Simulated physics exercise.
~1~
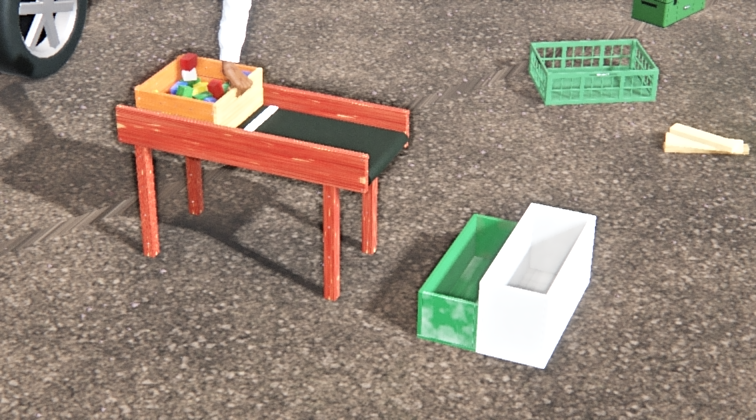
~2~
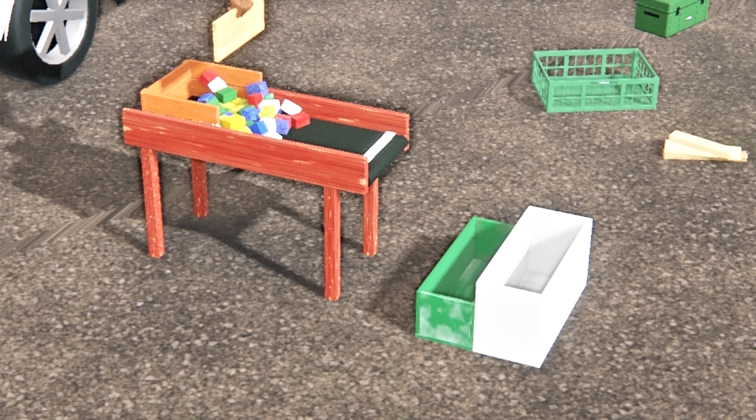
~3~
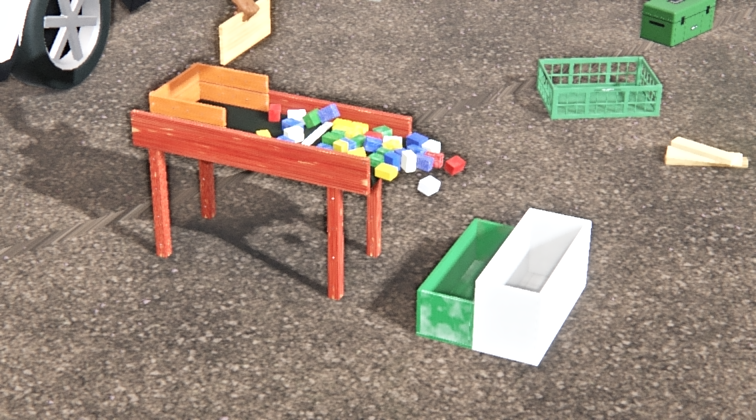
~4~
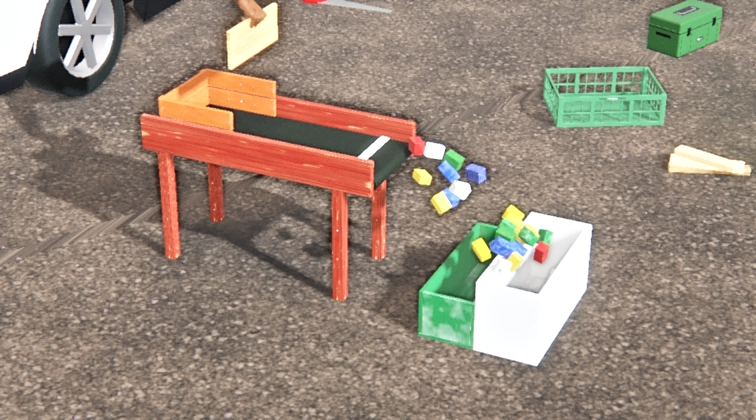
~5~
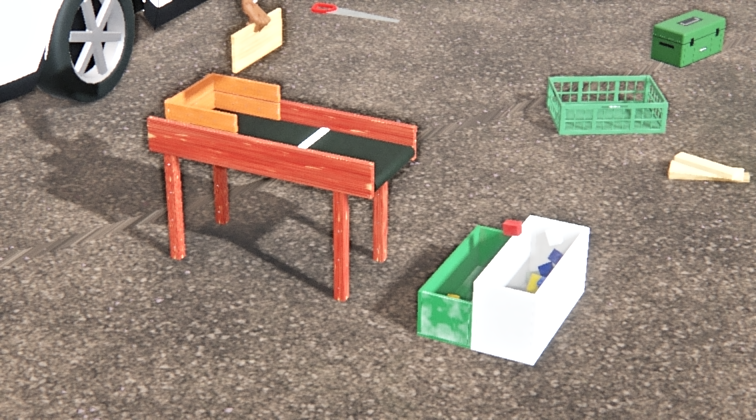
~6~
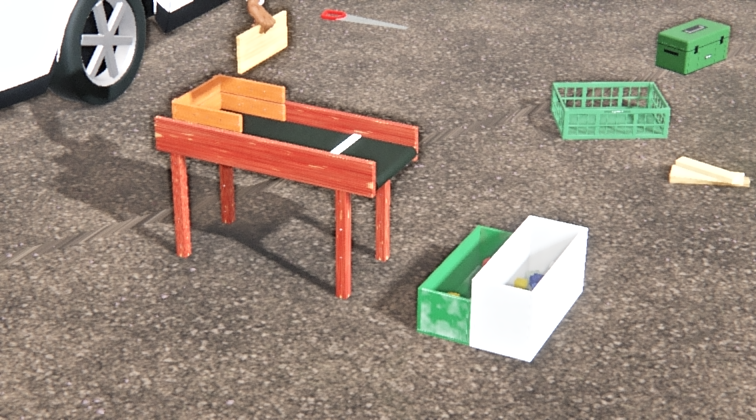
Toy bricks ride a dark belt out of an orange pen after a hand lifts its gate, spill off the right end and fall towards a green tub and a white bin, most landing in the white bin and a few in the green tub, leaving the belt empty.
